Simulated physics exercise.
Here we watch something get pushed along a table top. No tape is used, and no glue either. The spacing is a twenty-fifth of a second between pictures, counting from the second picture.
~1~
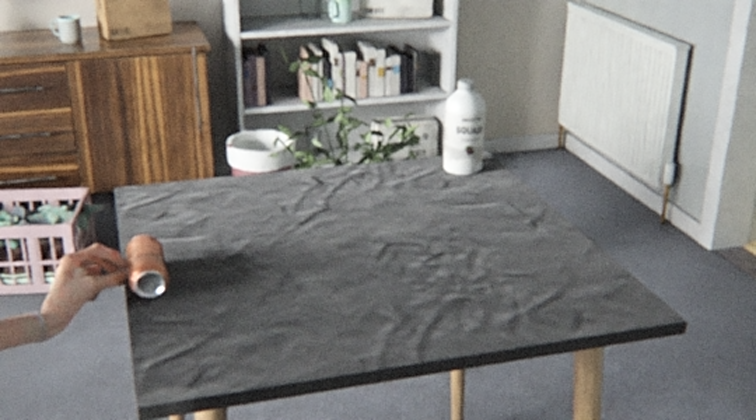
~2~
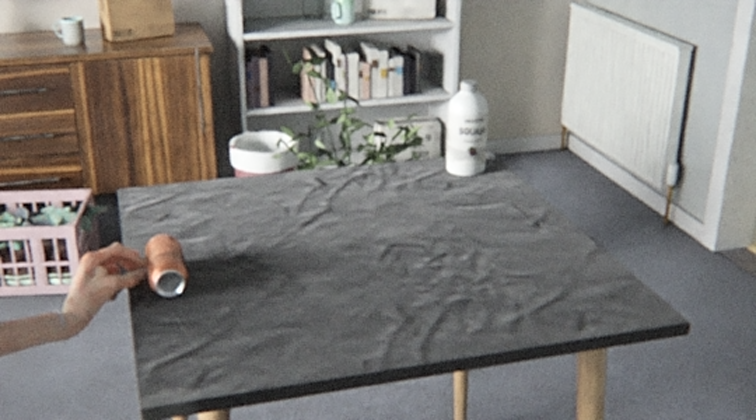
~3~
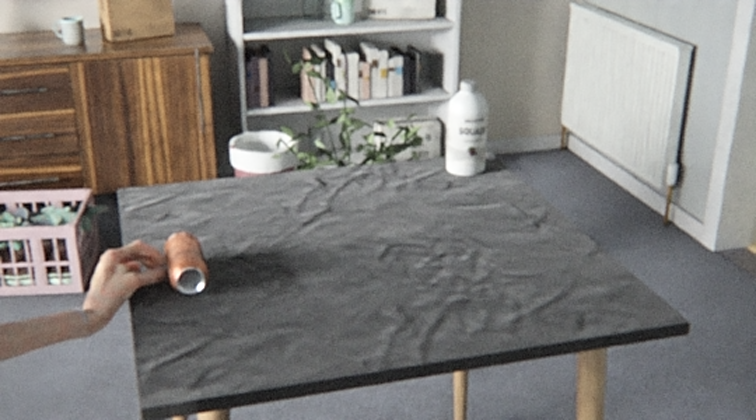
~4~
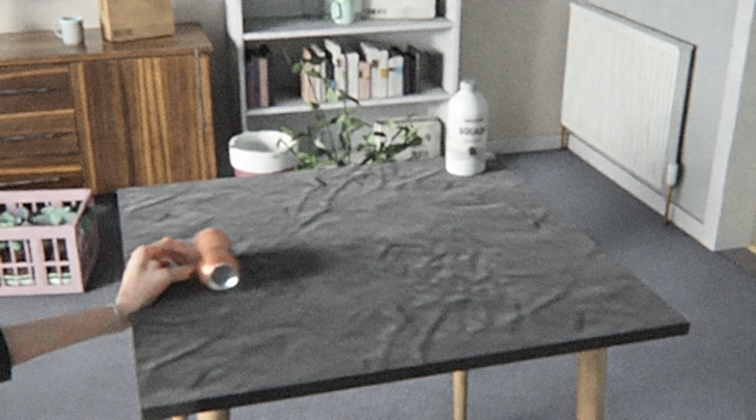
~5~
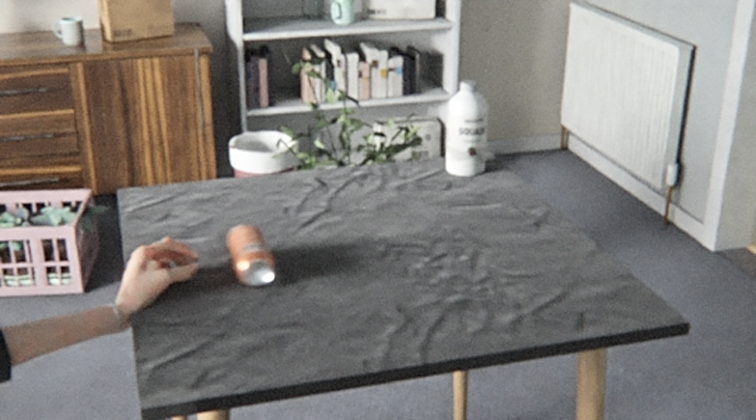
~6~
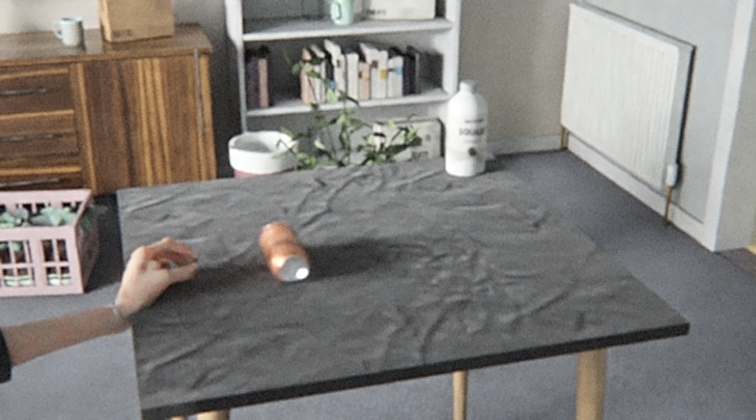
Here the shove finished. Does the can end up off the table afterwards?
Pretty sure it is gone from up there, you know.
Then, 0.20 s later than the last frame, orange can moved well along near (438, 233).
Then, 0.50 s later than the last frame, orange can now off the table.
Then, 0.90 s later than the last frame, things are still on the move.
When it is over, off the table, orange can.
